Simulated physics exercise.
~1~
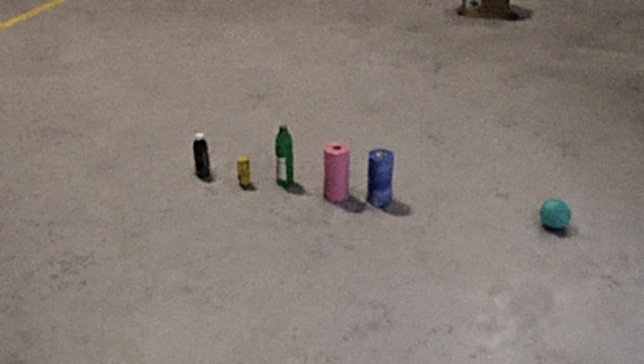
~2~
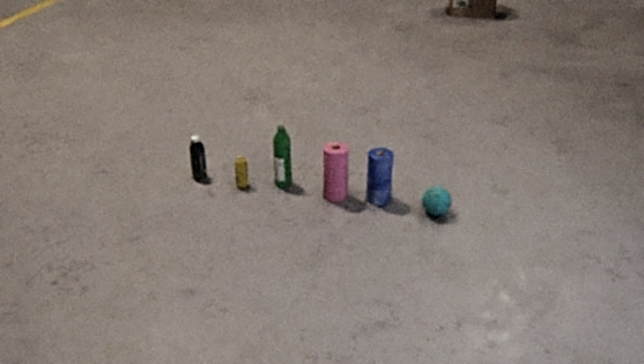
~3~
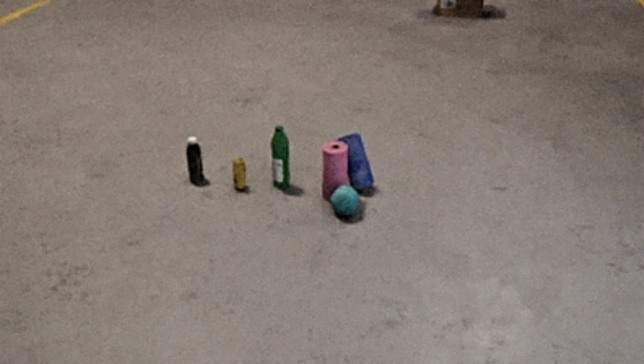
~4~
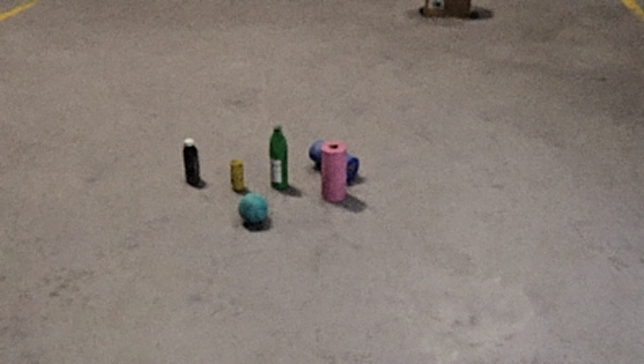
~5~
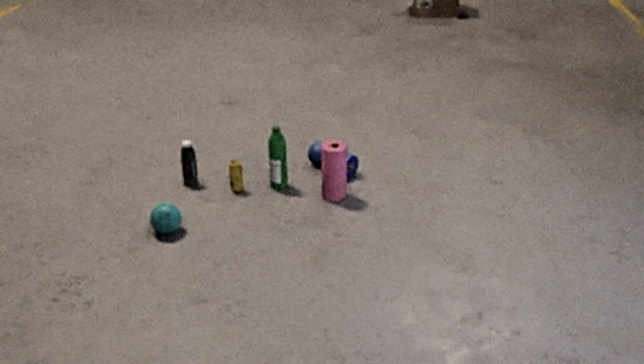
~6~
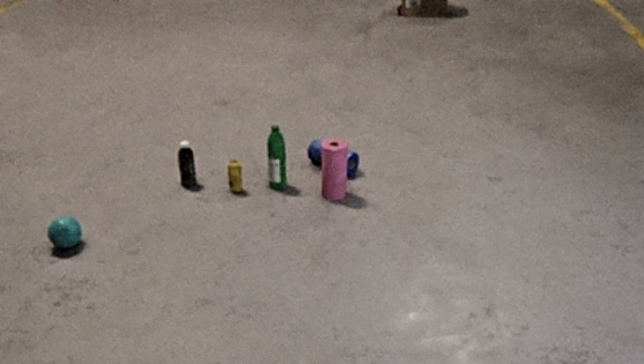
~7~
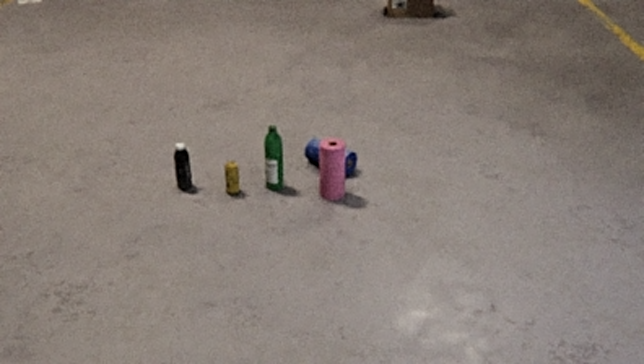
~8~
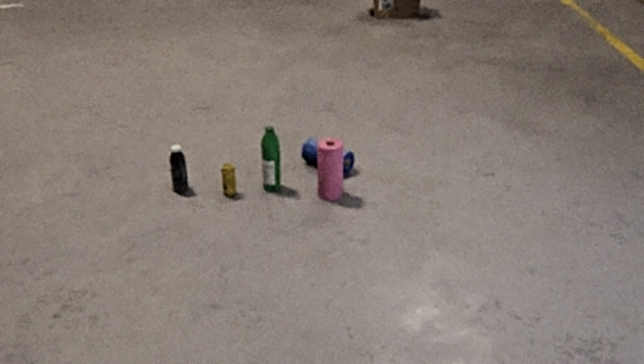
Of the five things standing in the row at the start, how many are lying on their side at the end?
One of them is lying on its side at the end, the blue roll. The pink roll, green bottle, yellow can and black bottle are still standing.
A turquoise ball rolls from the right across a grey concrete floor toward a loose row made up of a blue roll, a pink roll, a green bottle, a small yellow can and a black bottle. It reaches the blue roll, which tips to the left behind the pink one. The ball keeps rolling left, passing in front of the others as the blue roll comes down on its side. It then travels past the black bottle and out of view on the left. At the end the blue roll lies behind the pink roll, while the other four things still stand in place.
